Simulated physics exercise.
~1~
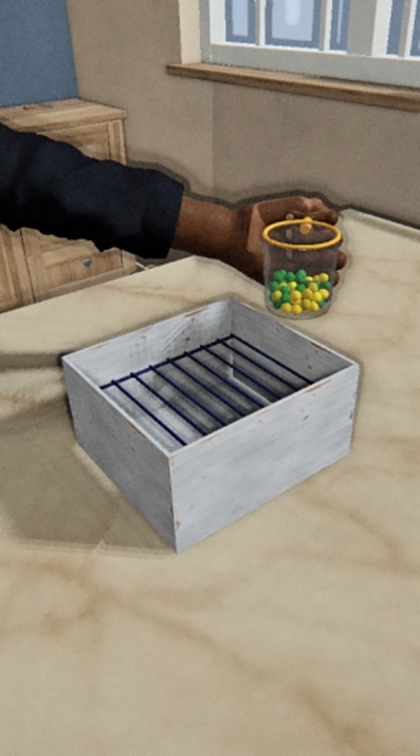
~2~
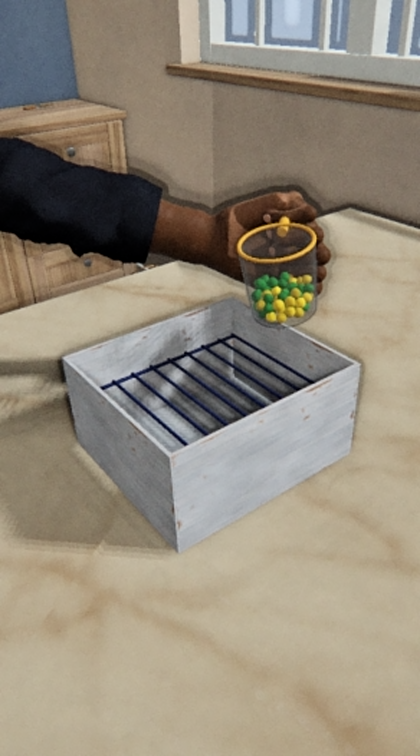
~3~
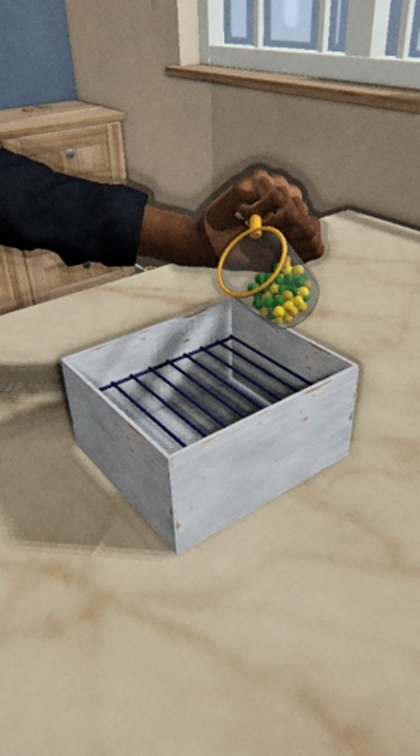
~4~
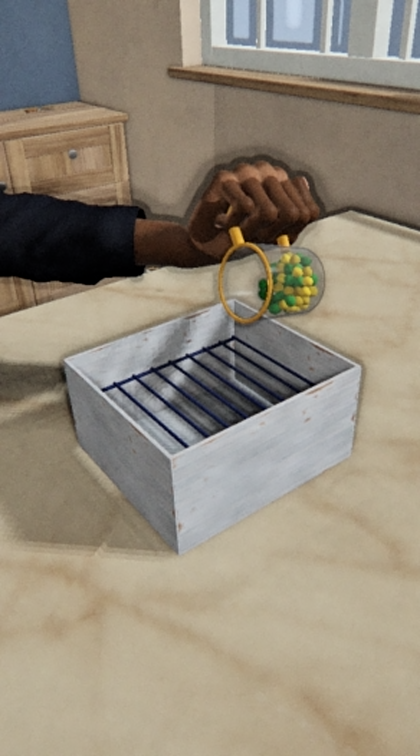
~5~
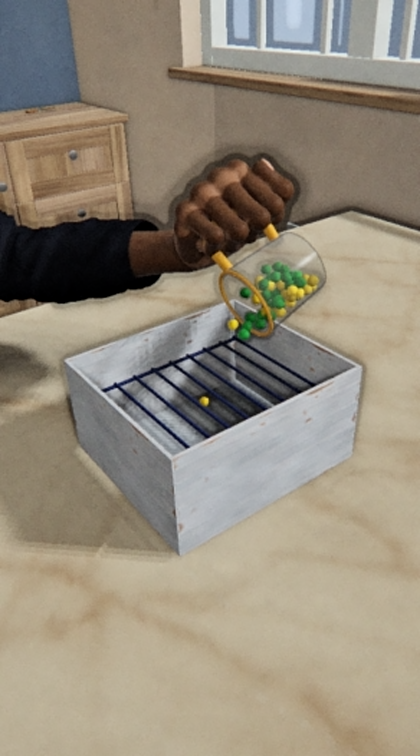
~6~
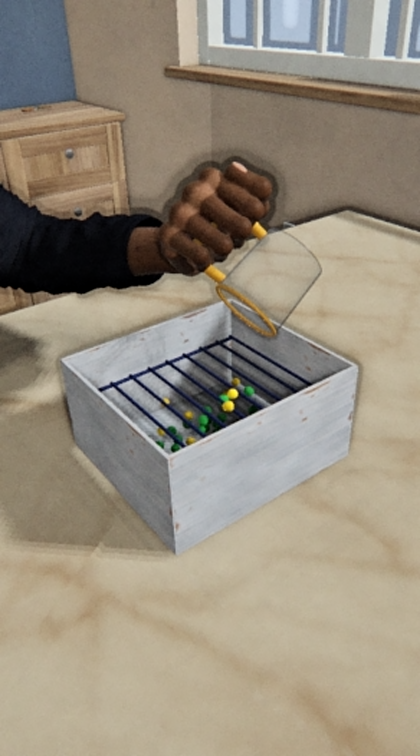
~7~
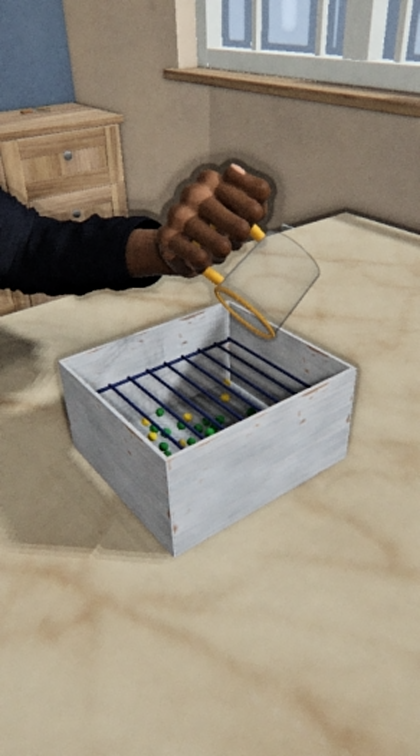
A hand tipped a clear, orange-rimmed cup leftward over a white wooden box, spilling yellow and green beads onto the dark wires spanning it, and after a few lingered there, all of both colours dropped through, leaving the cup empty.
